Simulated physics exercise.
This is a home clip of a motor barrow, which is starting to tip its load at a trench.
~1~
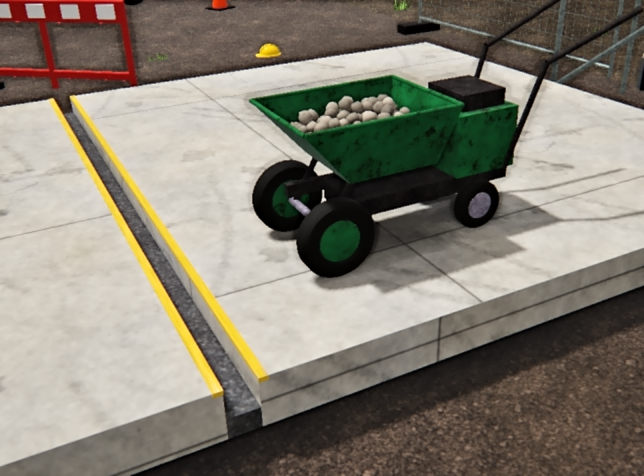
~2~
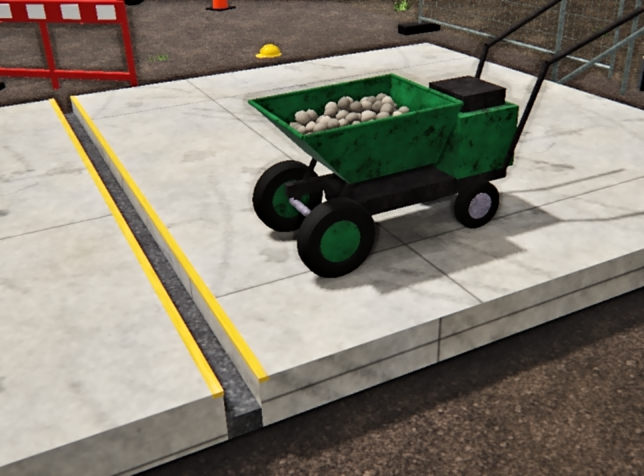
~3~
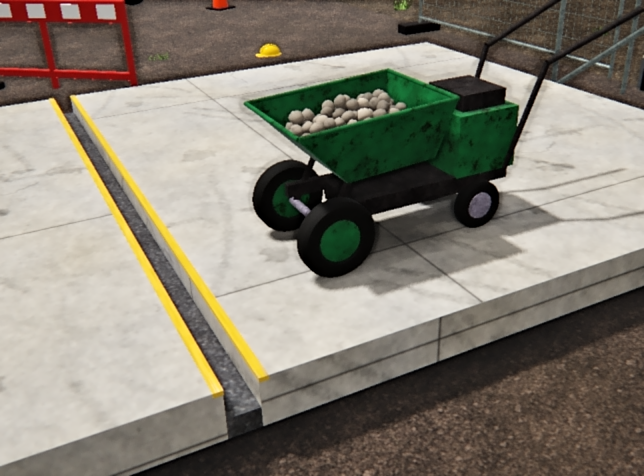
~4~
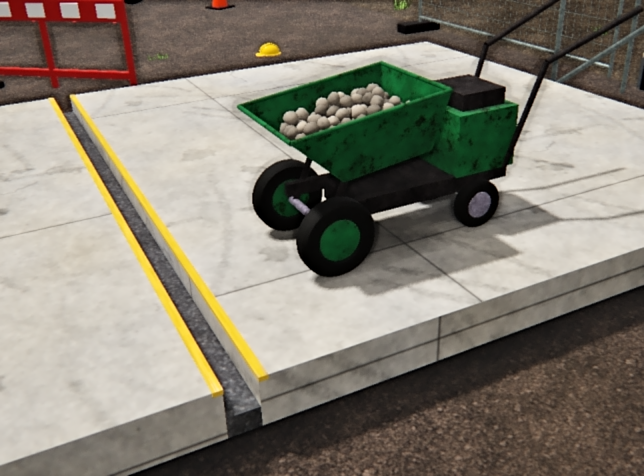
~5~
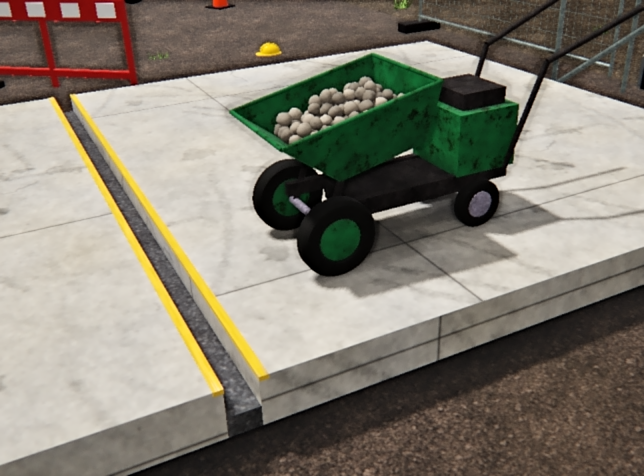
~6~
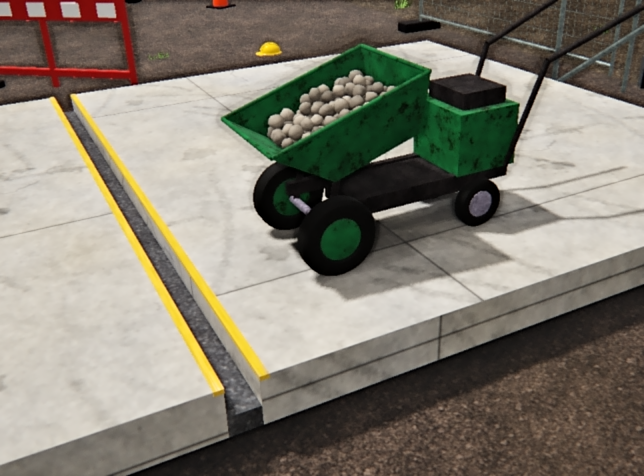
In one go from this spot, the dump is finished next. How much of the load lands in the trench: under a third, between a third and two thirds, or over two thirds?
Between a third and two thirds.
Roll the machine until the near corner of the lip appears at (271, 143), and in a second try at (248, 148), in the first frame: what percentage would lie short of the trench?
I'd put it at around 0 percent the first time and 0 percent the second.
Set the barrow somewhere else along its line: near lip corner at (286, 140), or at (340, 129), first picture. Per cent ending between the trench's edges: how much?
Some 30 in a hundred, then some 50 in a hundred.
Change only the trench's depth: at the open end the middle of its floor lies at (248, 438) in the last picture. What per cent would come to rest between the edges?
It works out to some 60 per cent.
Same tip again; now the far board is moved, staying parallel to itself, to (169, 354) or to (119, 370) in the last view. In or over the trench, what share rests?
In order: 80 per cent, then 100 per cent.
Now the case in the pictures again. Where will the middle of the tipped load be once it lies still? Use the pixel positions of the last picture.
Centre at rest, last view: Approx. (172, 283).
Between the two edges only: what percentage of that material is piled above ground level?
Around 30 per cent.
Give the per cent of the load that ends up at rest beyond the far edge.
I'd put it at around 45 percent.
Soon, skip tipped steeply; all in the skip.
A while on, skip tipped right over; most in the skip; a stray few short of the trench; a small part in or heaped over the trench; a small part beyond it; a small part falling.
Towards the end, skip tipped right over; a stray few in the skip; a small part short of the trench; about half in or heaped over the trench; about half beyond it.
Finally, skip tipped right over; a small part short of the trench; about half in or heaped over the trench; about half beyond it.
